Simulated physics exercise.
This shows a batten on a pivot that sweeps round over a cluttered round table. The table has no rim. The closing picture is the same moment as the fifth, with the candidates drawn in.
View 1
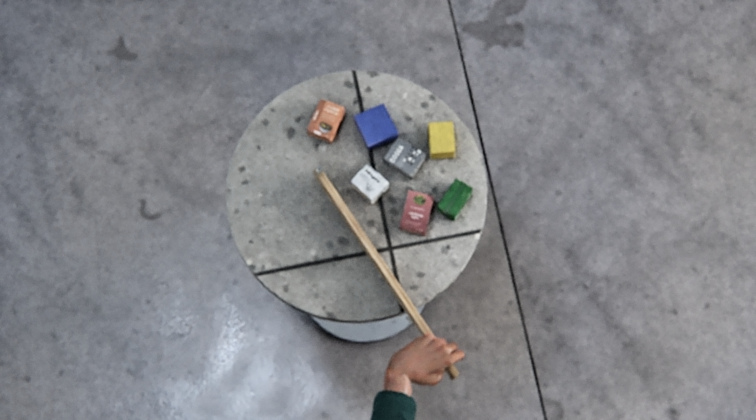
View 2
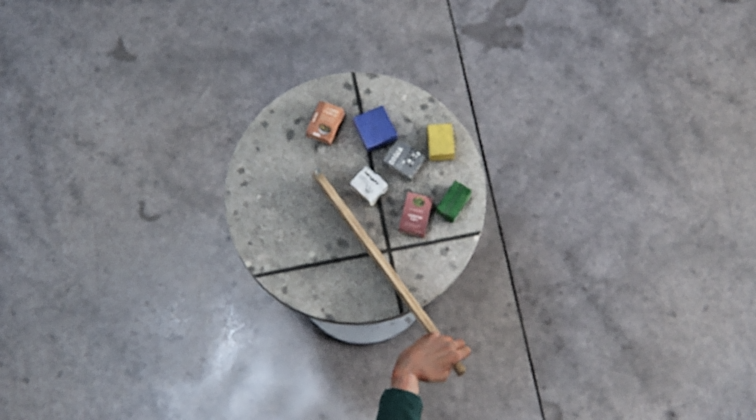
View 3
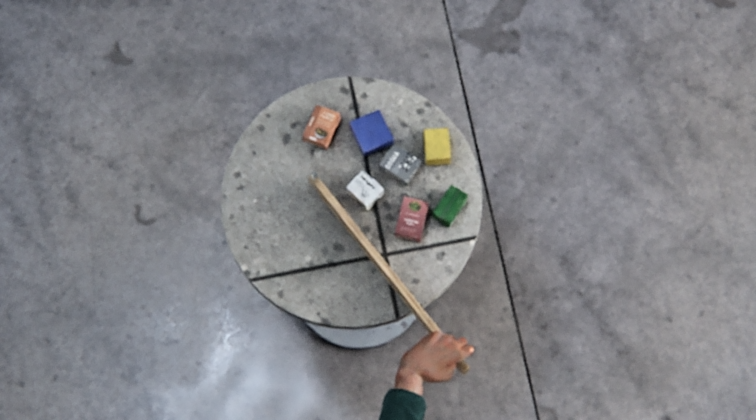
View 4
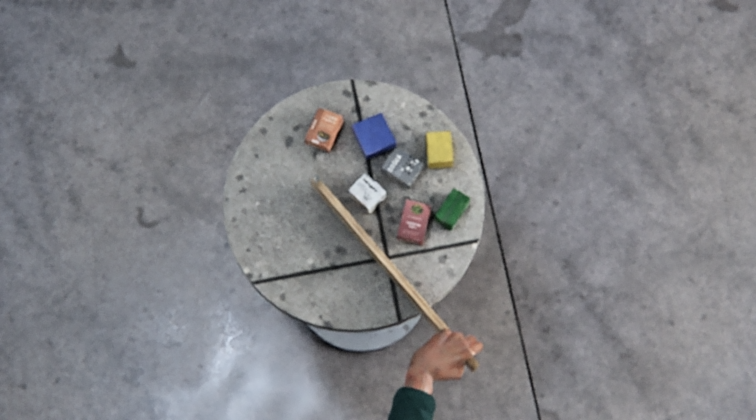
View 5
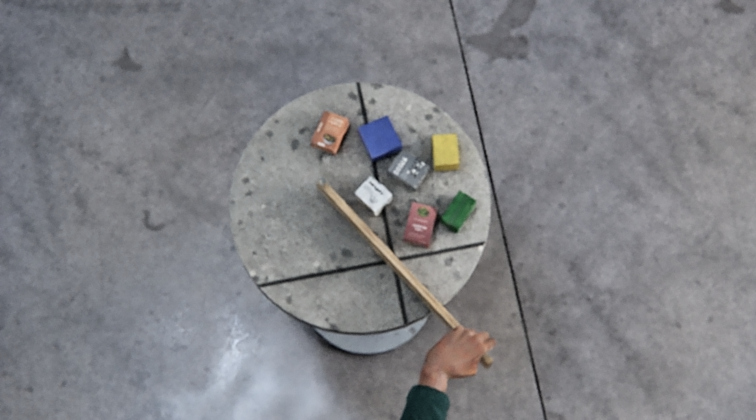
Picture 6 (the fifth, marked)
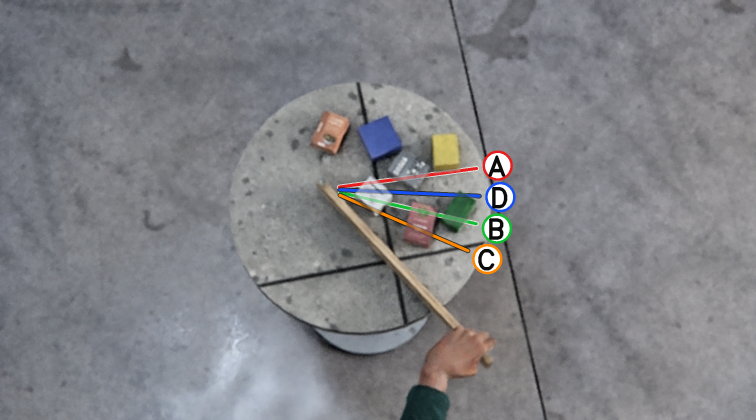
Hand in a green sleeve holding a wooden batten over small coloured boxes on a round table, its grip shifting slightly right.
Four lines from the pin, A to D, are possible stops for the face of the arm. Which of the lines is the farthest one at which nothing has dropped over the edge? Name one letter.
As far as mark A.
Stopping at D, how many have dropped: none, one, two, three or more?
By then, none.
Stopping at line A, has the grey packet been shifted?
Yes.
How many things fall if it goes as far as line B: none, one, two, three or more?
By then, none.
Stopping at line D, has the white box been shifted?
Yes.
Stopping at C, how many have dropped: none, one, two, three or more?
The count is none.
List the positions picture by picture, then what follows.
In the first picture, orange packet (326, 121); blue block (376, 127); green box (455, 200).
In the second picture, arm (365, 238); yellow block (441, 142).
In the third picture, arm (364, 241); white box (365, 190).
In the fourth picture, arm (369, 242); orange packet (324, 130).
In the fifth picture, arm (378, 242); green box (458, 212); yellow block (445, 152); grey packet (408, 170).
On the marked copy, A at (408, 178); B at (408, 208); C at (404, 223); D at (410, 193).
Following A. Soon after the start, arm (395, 220); red packet (429, 216); yellow block (445, 152).
Later, arm (404, 193); yellow block (447, 146); green box (458, 184).
In the end, arm (403, 174); yellow block (445, 116); green box (454, 150); nothing has fallen.
As for the rest, B is safe but short; C is safe but short; D is safe but short.
